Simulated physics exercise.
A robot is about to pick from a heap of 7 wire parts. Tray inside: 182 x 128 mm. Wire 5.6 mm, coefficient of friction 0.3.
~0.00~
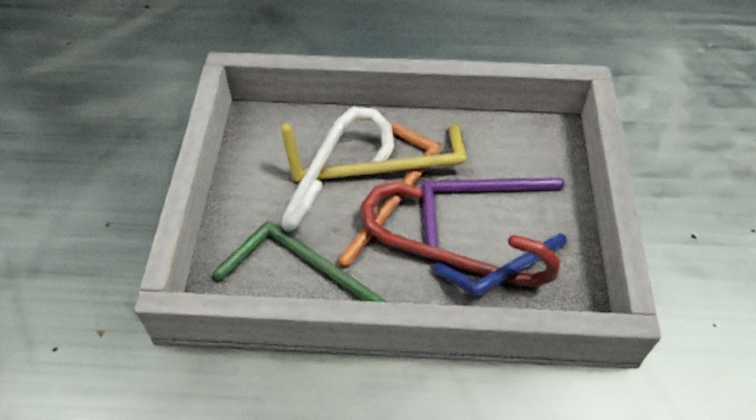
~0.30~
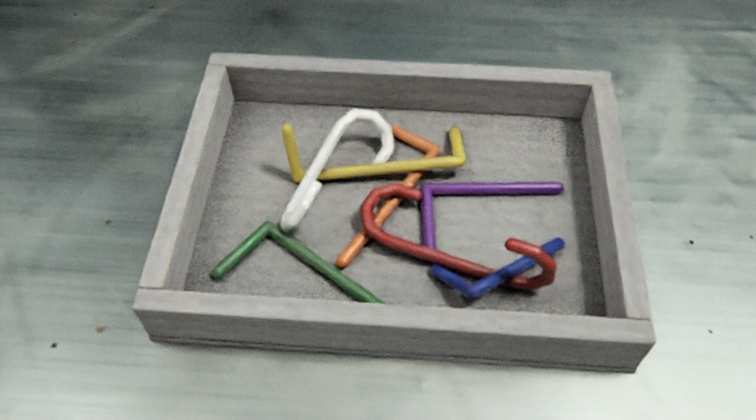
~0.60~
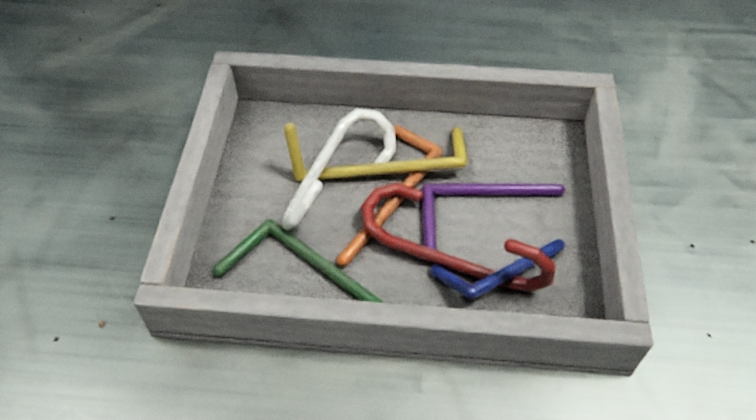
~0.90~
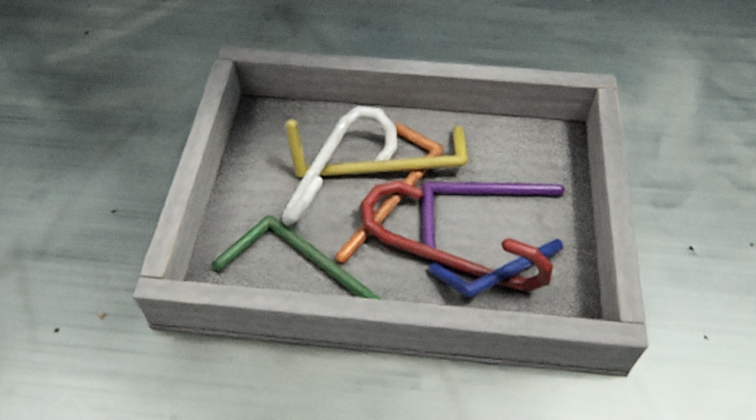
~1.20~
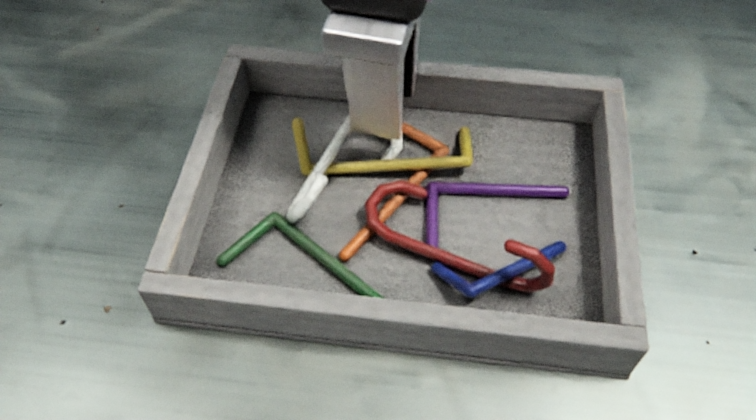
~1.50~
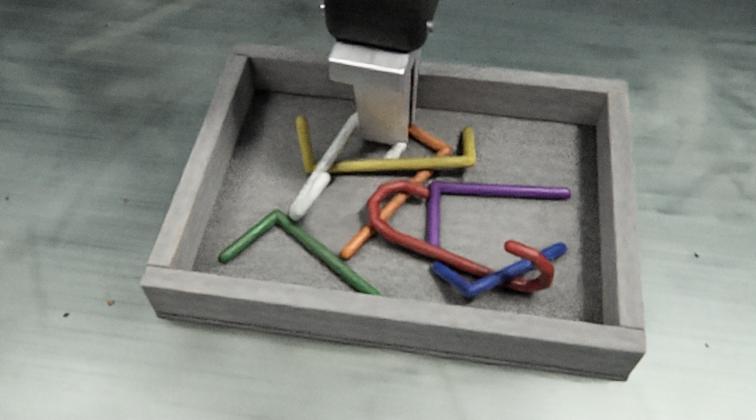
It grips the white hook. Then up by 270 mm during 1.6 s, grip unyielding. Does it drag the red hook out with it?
The red hook ends down.
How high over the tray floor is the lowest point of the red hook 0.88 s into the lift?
About 0 mm.
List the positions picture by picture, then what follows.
Fingers out of view, 224 mm above the grip; red hook from (418, 193) to (515, 241), passing over orange key, over and under blue key; white hook from (378, 162) to (316, 186), in the first frame.
Fingers out of view, 224 mm above the grip; yellow crank from (287, 130) to (454, 132); green key from (218, 273) to (400, 322), in the second frame.
Fingers out of view, 209 mm above the grip; purple key from (430, 249) to (559, 190); blue key from (437, 271) to (558, 245), passing over and under red hook, in the third frame.
Fingers out of view, 111 mm above the grip; red hook from (417, 194) to (508, 245), passing over orange key, over and under blue key; orange key from (398, 129) to (342, 257), passing under red hook, in the fourth frame.
Fingers (384, 93) 14 mm above the grip, in the fifth frame.
Fingers (388, 114) closed on the white hook; red hook from (424, 193) to (511, 247), in the sixth frame.
After 1.98 s, lowest point more than 20 mm over the tray floor, white hook 58 mm.
After 2.38 s, lowest point more than 20 mm over the tray floor, white hook 159 mm.
After 3.10 s, lowest point more than 20 mm over the tray floor, white hook 273 mm.
End, hanging white hook 273 mm; the other 6 are down.
